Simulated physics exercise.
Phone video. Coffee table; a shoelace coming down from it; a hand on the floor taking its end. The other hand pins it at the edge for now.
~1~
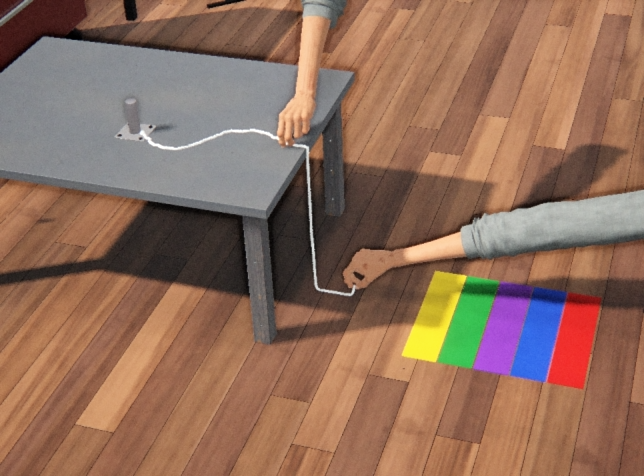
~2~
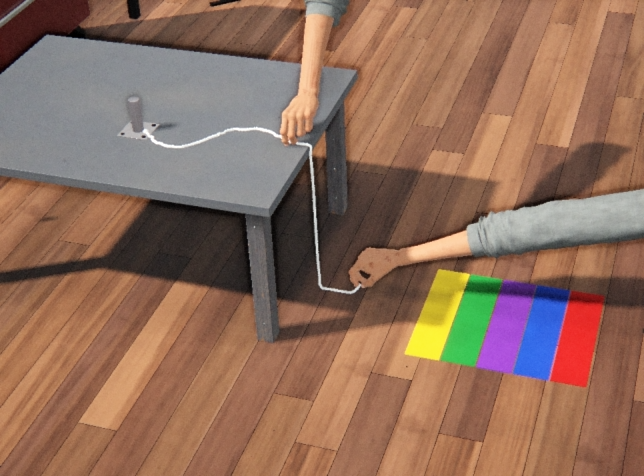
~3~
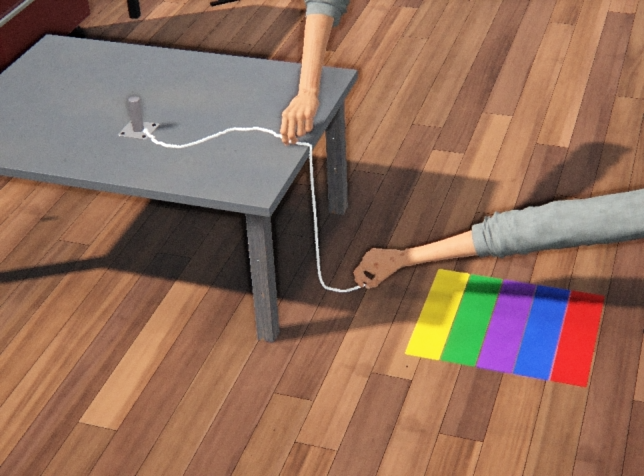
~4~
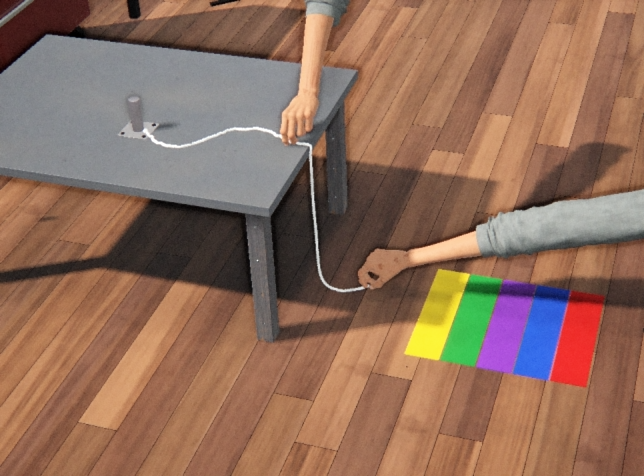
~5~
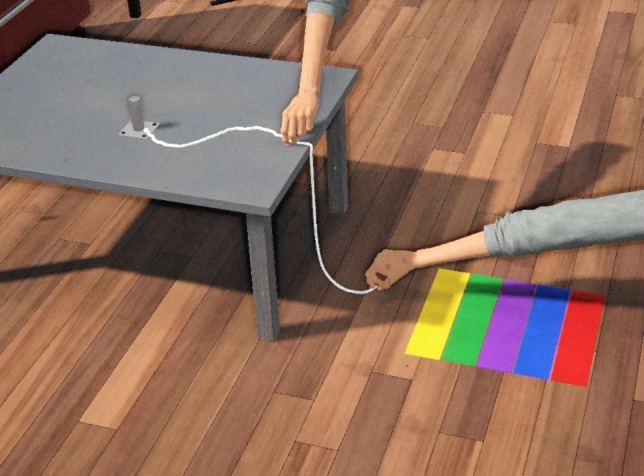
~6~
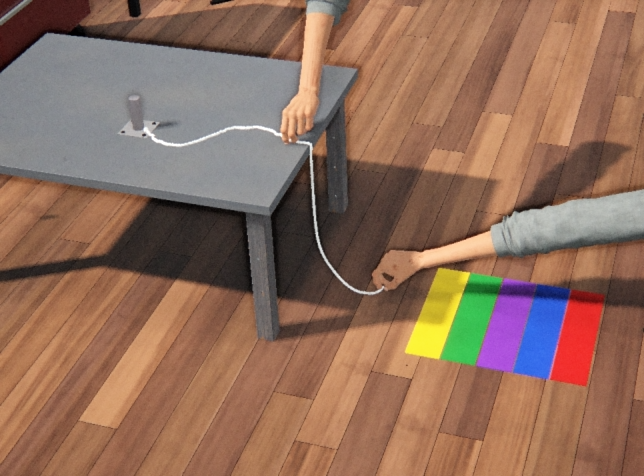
On a wood floor beside a grey table, a hand slowly drawing a white cord's end right, another hand pinning it above.
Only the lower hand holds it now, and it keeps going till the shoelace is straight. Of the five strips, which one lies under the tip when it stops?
The purple strip.
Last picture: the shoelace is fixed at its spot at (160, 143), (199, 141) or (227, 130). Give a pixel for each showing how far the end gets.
Try by try, around (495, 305), (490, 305) and (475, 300).
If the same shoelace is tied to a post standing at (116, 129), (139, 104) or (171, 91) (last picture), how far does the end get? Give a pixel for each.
Roughly (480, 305), (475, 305) and (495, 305).
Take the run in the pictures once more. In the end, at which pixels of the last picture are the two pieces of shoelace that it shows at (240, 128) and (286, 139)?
First: (264, 140). Second: (318, 154).
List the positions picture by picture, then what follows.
End (354, 286); yellow (425, 342); green (460, 349); purple (496, 355); blue (532, 361); red (569, 368), in the first picture.
End (360, 284); shoelace through (157, 143) (217, 136) (276, 136) (312, 171) (316, 226) (320, 277), in the second picture.
End (365, 285), in the third picture.
End (369, 286); shoelace through (157, 143) (217, 135) (276, 136) (311, 170) (315, 226) (321, 277), in the fourth picture.
End (376, 286), in the fifth picture.
End (383, 287); shoelace through (158, 141) (217, 134) (277, 134) (312, 169) (316, 224) (337, 276), in the sixth picture.
A little later, end near (439, 296); over yellow.
Next, end near (483, 304); over green.
When it is tight, end near (510, 308); over purple. The purple one.
